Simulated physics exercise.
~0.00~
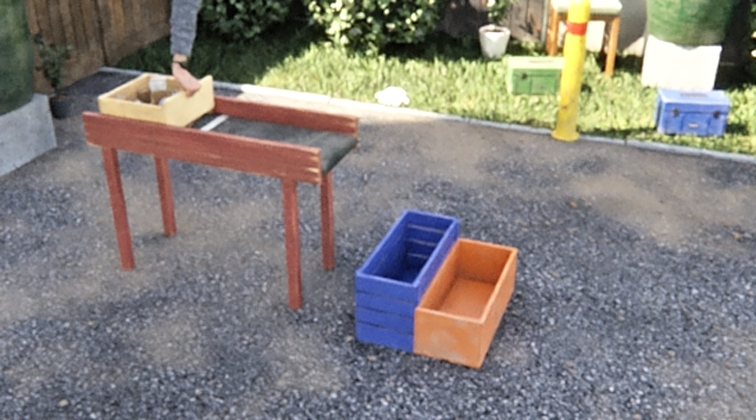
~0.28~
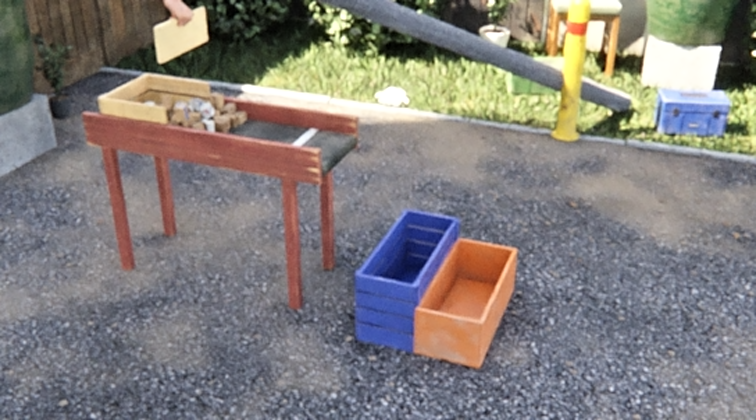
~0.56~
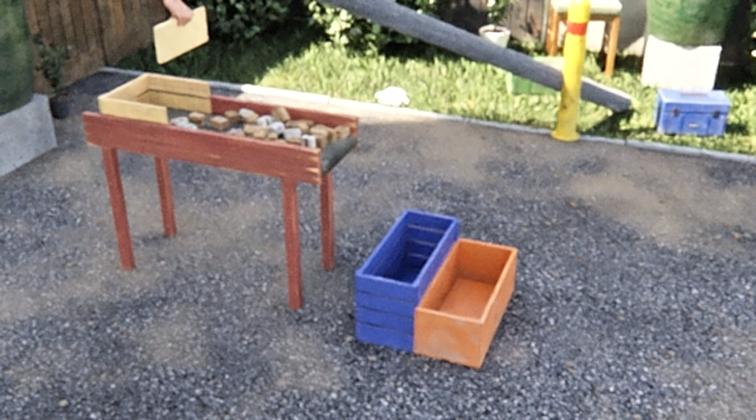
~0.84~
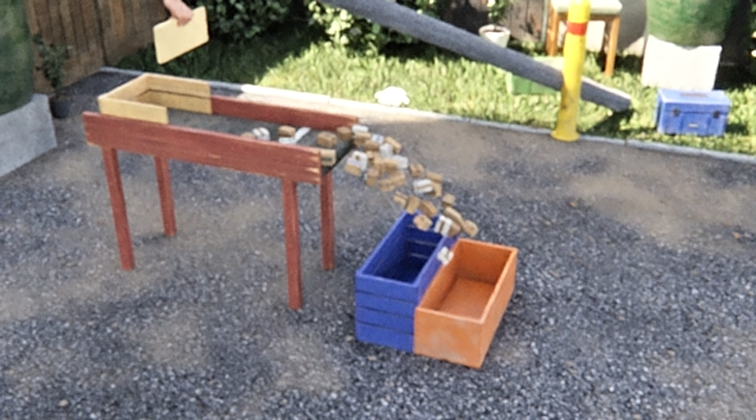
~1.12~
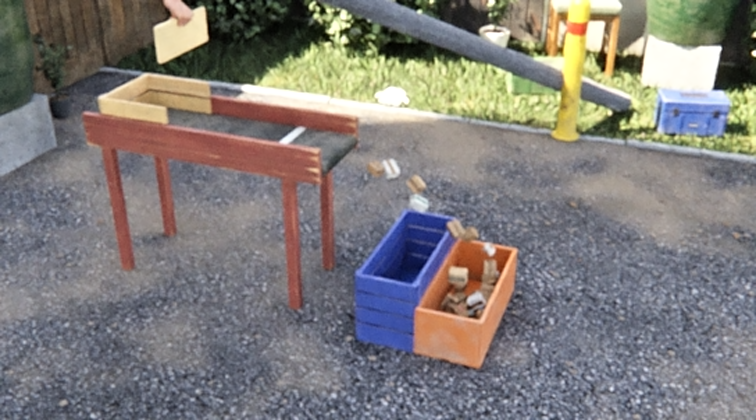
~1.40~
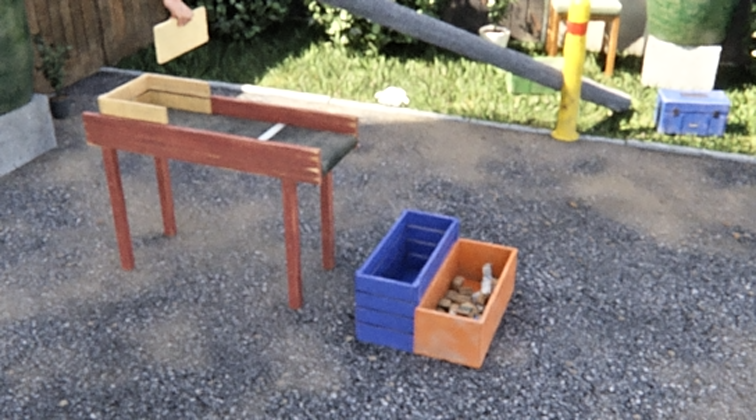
A red wooden table with a dark belt along its top stands on a gravel yard, seen from slightly above, with a blue box and an orange bin side by side at the lower right. Grass, a fence and a yellow post lie behind. A hand lifts the end board from the pale wooden pen at the left, and small brown and whitish blocks ride right along the belt. They spill off the end in a tumbling stream, passing over the blue box. The last ones drop into the orange bin, where the whole load settles, leaving the blue box empty.
